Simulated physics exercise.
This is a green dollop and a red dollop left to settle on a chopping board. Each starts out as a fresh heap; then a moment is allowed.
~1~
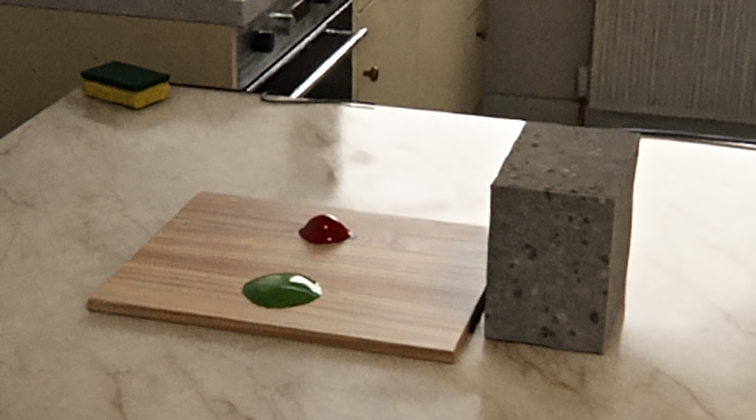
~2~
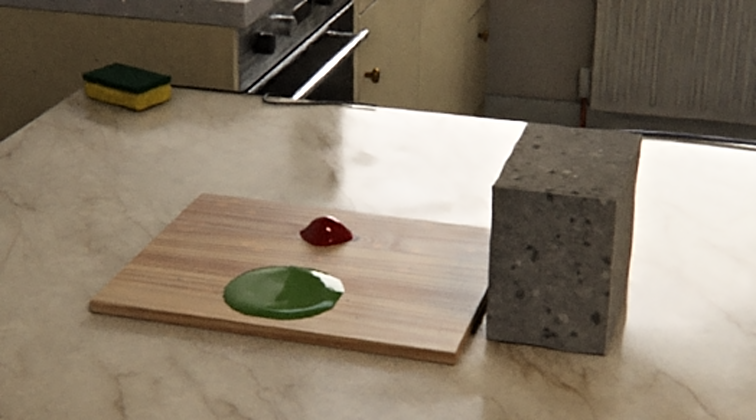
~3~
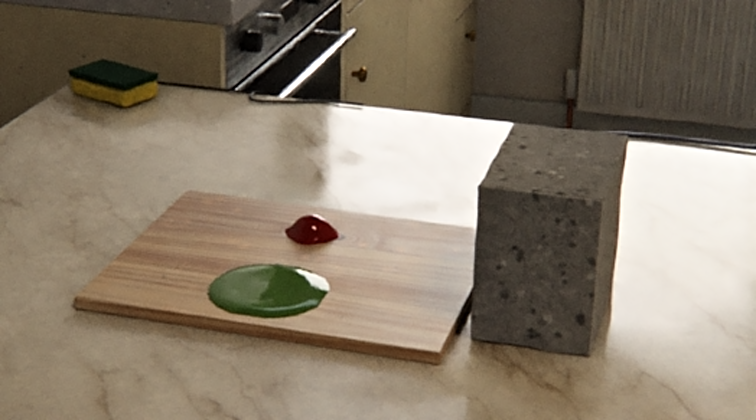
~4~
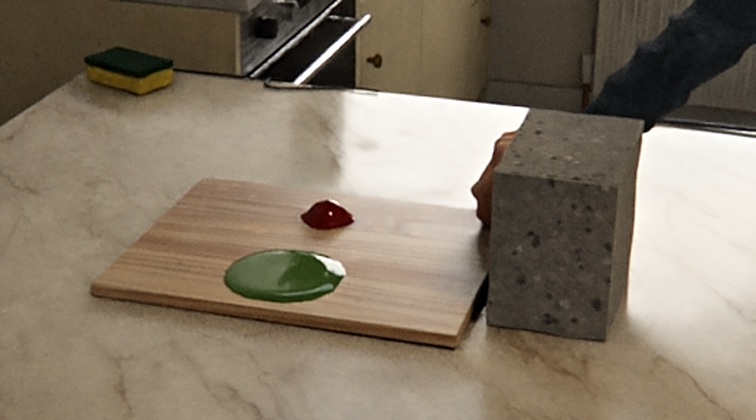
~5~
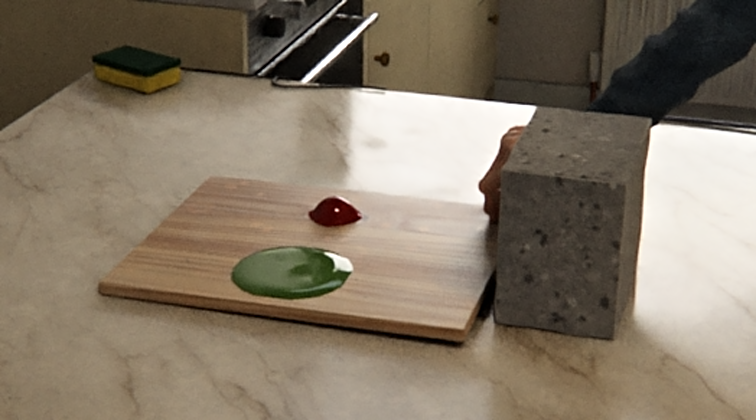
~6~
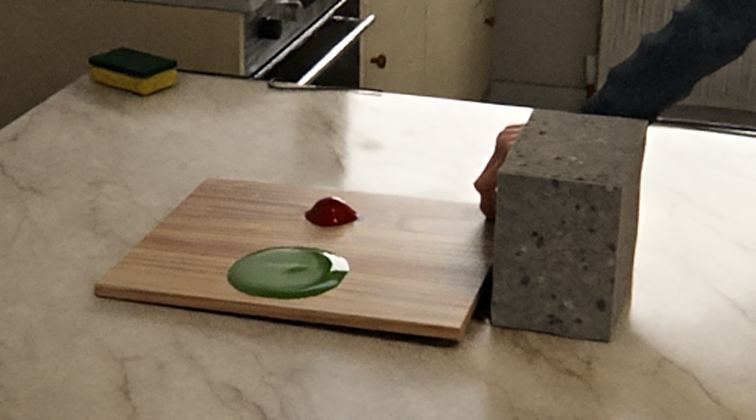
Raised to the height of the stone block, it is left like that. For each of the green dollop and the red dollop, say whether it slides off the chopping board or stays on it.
Green dollop: Slides off; red dollop: Stays on.
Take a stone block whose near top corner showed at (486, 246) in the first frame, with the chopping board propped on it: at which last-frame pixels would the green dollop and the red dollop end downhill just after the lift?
Leading edges, in order: (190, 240); (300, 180).
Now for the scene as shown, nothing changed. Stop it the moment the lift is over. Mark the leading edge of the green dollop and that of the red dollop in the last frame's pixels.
Tips, last frame: First (149, 241); second (288, 153).
Next, slope about 28°; the green dollop has crept down a long way; the red dollop has not moved.
After that, the green dollop is dripping off the low end; the red dollop has not moved.
Finally, slope about 28°; the green dollop is dripping off the low end; the red dollop has not moved.
